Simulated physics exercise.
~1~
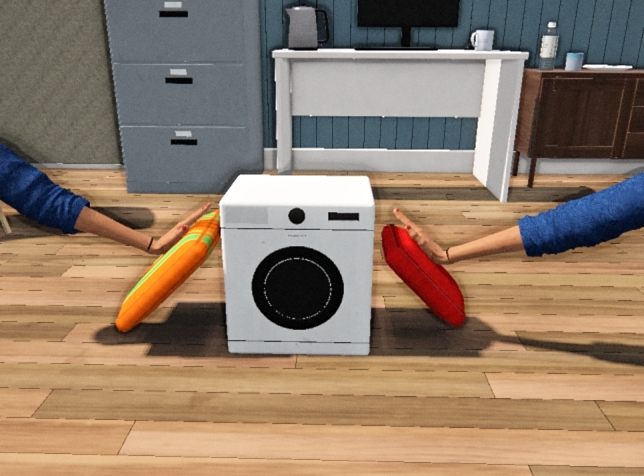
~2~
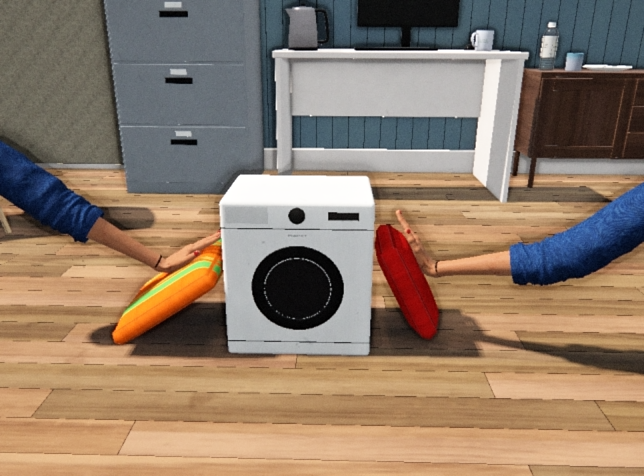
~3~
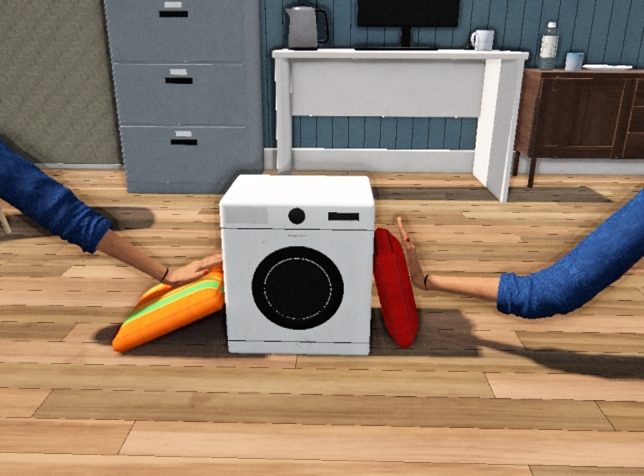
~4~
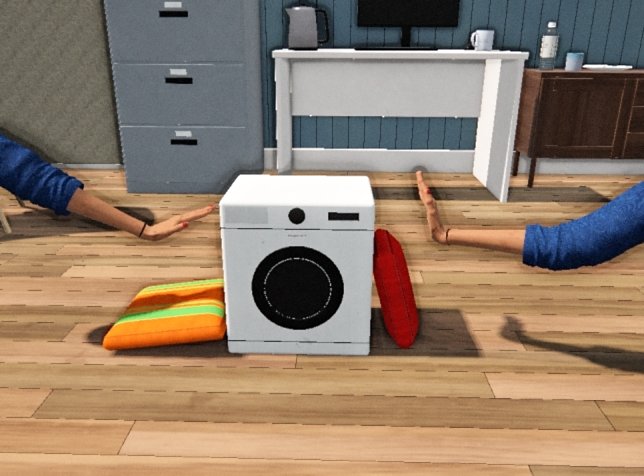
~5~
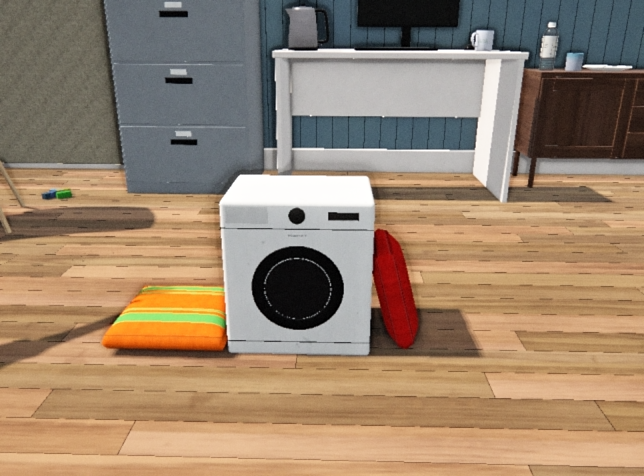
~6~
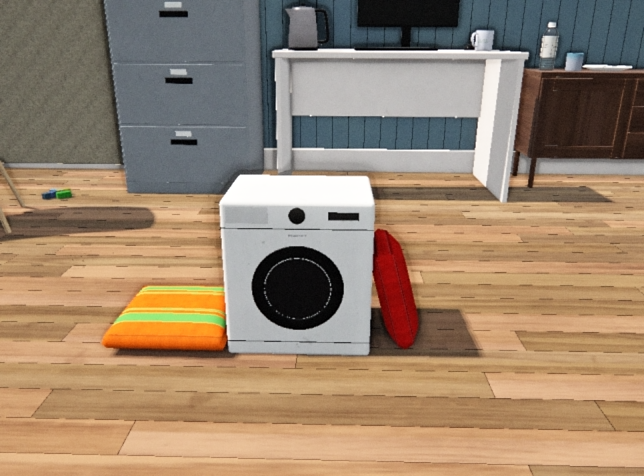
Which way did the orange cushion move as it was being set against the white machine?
The orange cushion moved down, sinking until it lay flat on the floor beside the machine.
